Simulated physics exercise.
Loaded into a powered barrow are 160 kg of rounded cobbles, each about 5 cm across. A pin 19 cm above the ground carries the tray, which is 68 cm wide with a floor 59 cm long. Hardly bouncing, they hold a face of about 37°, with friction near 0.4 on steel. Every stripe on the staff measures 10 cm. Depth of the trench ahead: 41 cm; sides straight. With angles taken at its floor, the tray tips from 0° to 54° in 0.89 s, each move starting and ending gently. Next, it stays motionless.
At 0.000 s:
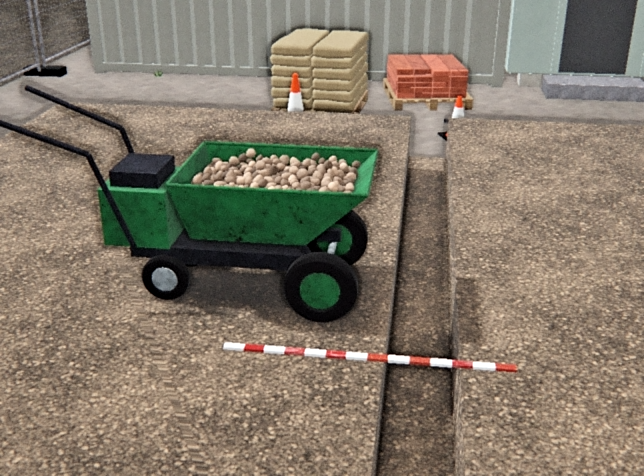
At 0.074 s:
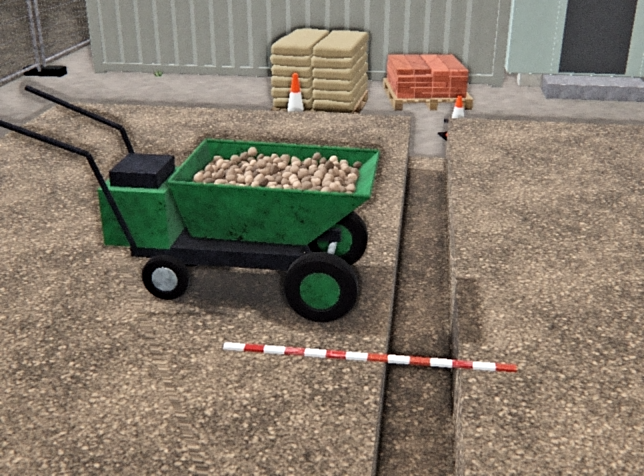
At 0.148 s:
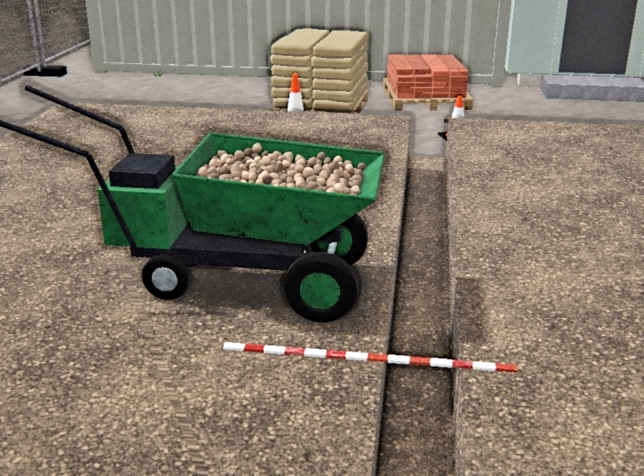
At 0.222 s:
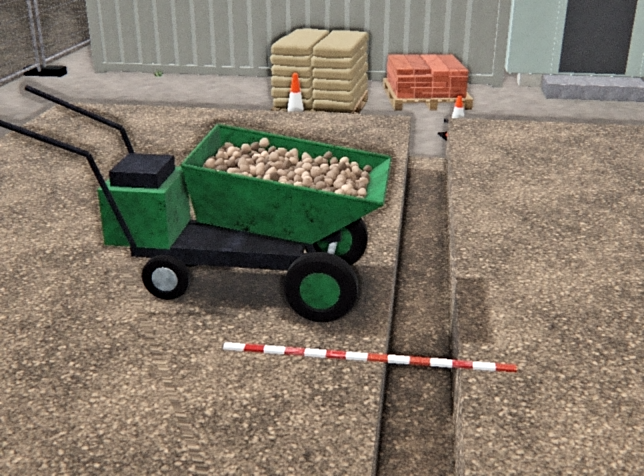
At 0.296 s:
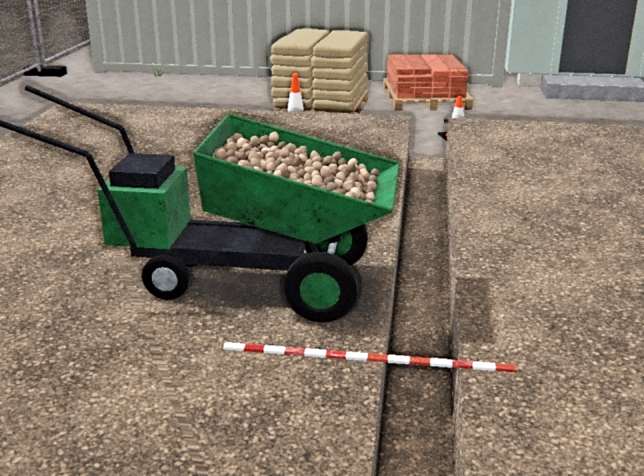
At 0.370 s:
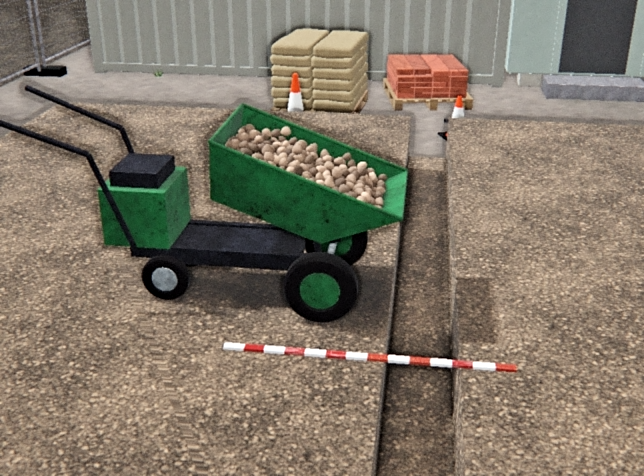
At first, a green powered barrow stands beside a narrow straight trench, its level tray loaded with rounded cobbles, a red and white staff lying across the gap. The tray then tilts gradually, its left end rising and its lip reaching toward the trench, while the wheels stay still.
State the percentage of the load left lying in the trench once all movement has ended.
The share left there is about 38 per cent.
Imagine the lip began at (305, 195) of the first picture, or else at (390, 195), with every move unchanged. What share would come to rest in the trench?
It'd be around 75 per cent and after that around 20 per cent.
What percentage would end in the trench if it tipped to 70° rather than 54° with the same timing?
It comes out at about 35 percent.
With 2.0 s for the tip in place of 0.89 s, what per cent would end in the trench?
Roughly 45 per cent.
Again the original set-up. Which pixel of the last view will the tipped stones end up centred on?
In the last view, about (464, 298).
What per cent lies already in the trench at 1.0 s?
Some 5 per cent.
After 0.7 s the floor is at 46°; 100 % in the tray; the foremost stones are at (411, 231).
After 1.0 s the floor is at 54°; 93 % in the tray, 6 % in the trench, 1 % past the trench; the foremost stones are at (468, 283).
After 1.3 s the floor is at 54°; 61 % in the tray, 8 % in the trench, 31 % past the trench; the foremost stones are at (549, 317).
After 3.3 s the floor is at 54°; 22 % in the tray, 38 % in the trench, 39 % past the trench; the foremost stones are past the picture's edge.
